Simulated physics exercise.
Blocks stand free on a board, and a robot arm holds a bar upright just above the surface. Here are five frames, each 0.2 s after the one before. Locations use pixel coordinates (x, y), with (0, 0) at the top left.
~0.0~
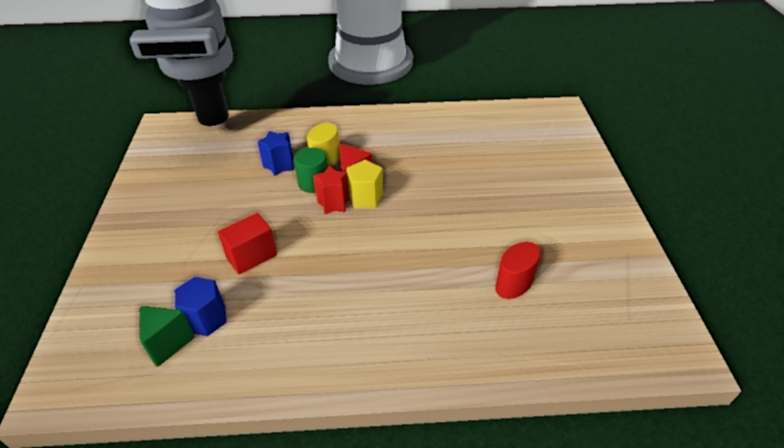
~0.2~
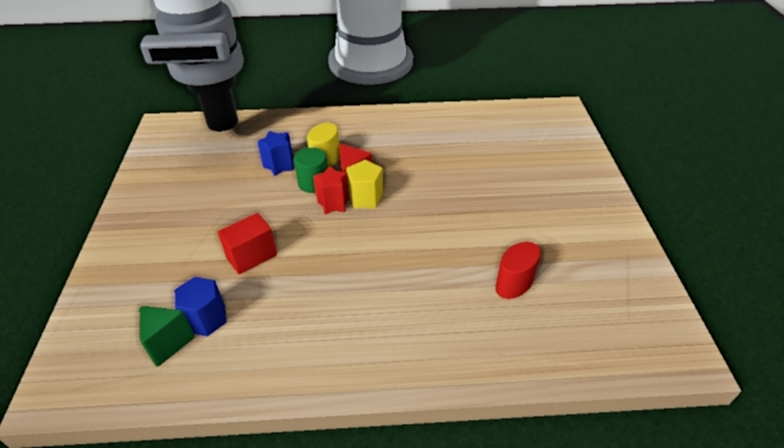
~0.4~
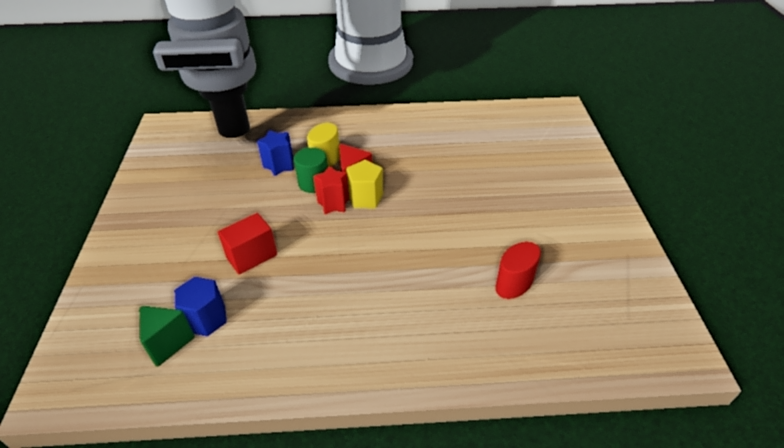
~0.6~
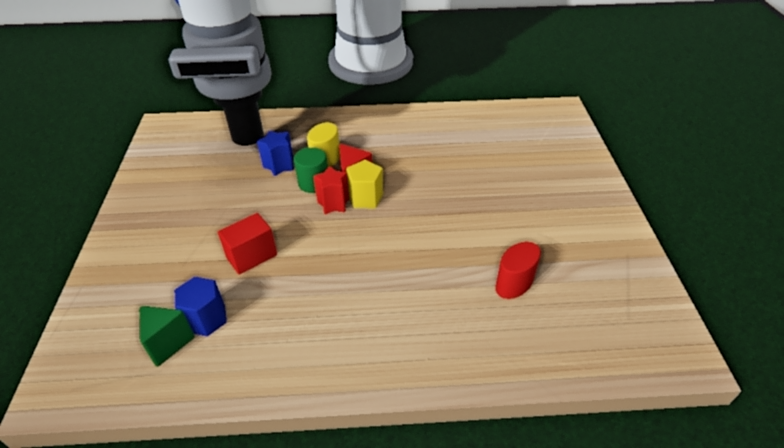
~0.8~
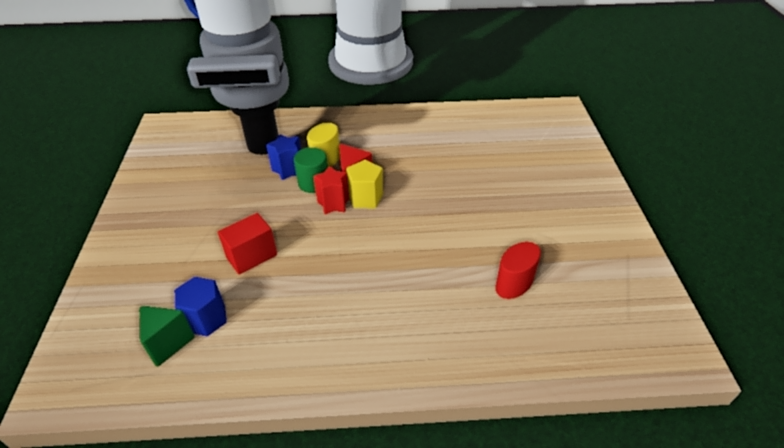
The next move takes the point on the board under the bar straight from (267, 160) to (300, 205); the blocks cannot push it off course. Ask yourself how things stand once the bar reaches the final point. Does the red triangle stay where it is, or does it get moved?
The block moves away from its spot.
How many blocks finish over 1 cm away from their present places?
Three or more blocks move more than 1 cm.
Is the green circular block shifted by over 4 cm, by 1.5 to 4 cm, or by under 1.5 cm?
That block covers upwards of 4 cm.
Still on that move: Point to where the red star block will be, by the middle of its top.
It ends at (343, 187).
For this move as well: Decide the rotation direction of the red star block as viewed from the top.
It goes round the way clock hands do.
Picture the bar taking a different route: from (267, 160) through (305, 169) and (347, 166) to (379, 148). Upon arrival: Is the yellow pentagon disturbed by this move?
By then it is displaced.
What follows on the original path. Halfway along, bar (281, 167); blue star block (309, 154), turned 35° anticlockwise; green circular block (332, 164); red star block (337, 183), turned 30° clockwise; red triangle (357, 154).
At the end, bar (297, 190); blue star block (321, 164), turned 75° anticlockwise; green circular block (354, 168); red star block (343, 187), turned 55° clockwise; red triangle (370, 153), turned 40° anticlockwise.
